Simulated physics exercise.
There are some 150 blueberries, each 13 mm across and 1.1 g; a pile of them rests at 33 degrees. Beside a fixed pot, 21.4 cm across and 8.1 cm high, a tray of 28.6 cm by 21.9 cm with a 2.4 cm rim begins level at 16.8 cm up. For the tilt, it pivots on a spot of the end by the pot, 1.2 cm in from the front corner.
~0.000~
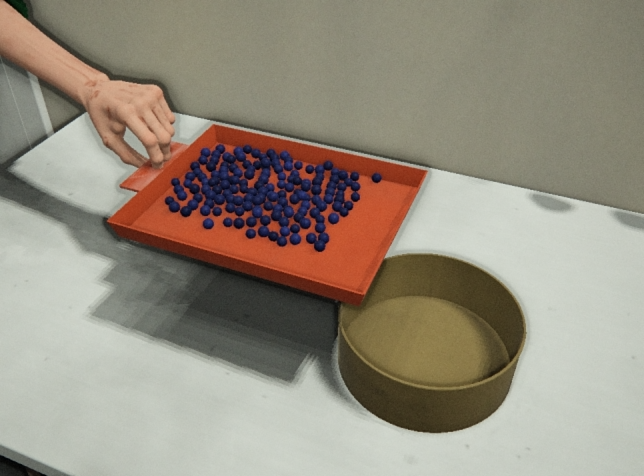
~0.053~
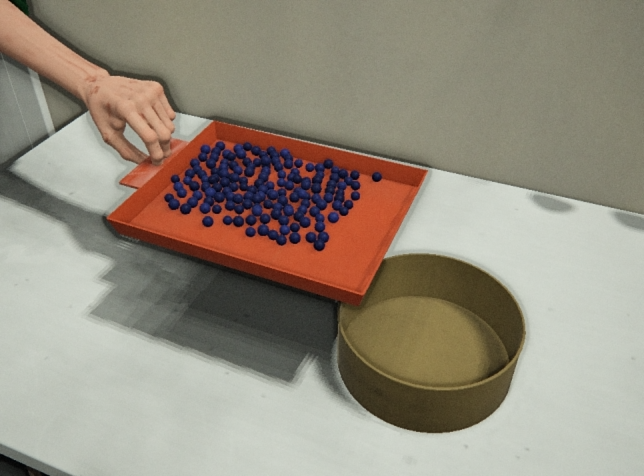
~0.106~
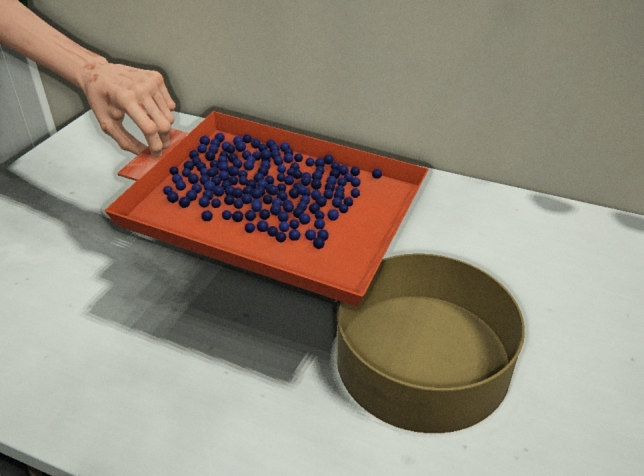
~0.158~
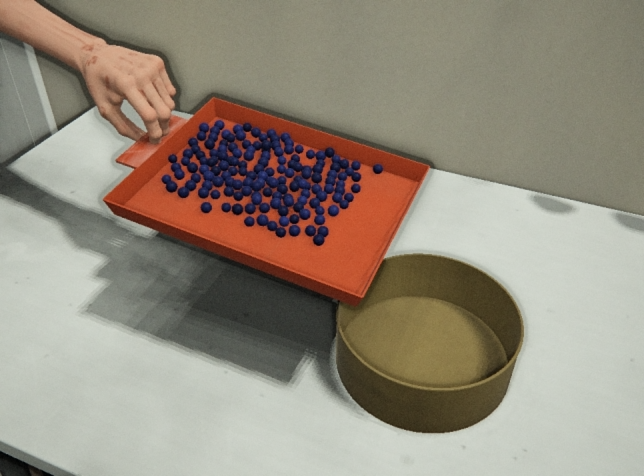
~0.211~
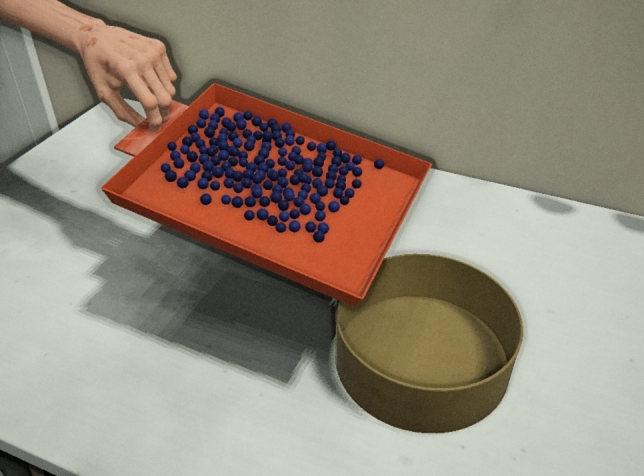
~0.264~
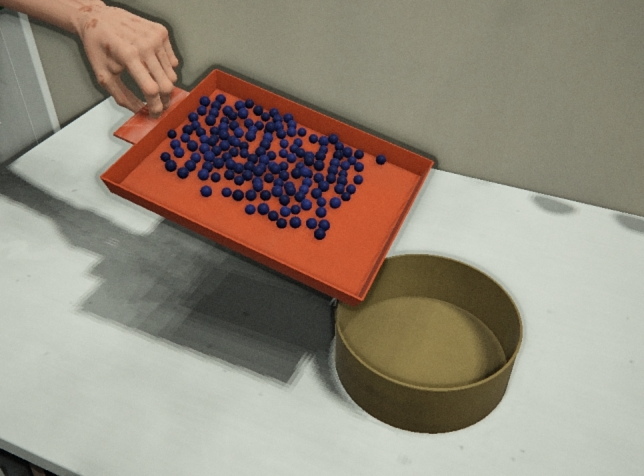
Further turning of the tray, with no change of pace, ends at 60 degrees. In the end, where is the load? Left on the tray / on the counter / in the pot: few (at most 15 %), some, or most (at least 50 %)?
Tray: Most; counter: Few; pot: Few.
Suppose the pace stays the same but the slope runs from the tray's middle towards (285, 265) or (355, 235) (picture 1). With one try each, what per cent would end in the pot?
Roughly 0 % for the first direction, roughly 5 % for the second.
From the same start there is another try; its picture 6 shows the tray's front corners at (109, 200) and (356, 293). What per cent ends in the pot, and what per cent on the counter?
In the pot: 0 per cent; on the counter: 5 per cent.
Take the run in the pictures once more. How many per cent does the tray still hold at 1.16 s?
It comes to near 90 per cent.
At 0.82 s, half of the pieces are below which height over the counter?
About 24 centimetres.
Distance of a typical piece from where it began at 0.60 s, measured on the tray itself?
7 cm.
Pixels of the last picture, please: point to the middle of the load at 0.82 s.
The middle of the load should be at about (360, 213) by then.
Then, at 0.60 s, tilt 36 degrees; the tray holds 100 %, the pot 0 %.
Then, at 0.82 s, tilt 51 degrees; the tray holds 100 %, the pot 0 %.
After 1.16 s, tilt 60 degrees; the tray holds 90 %, the pot 5 %.
In the end, at 1.9 s, tray 90 %, counter 5 %, pot 5 %.
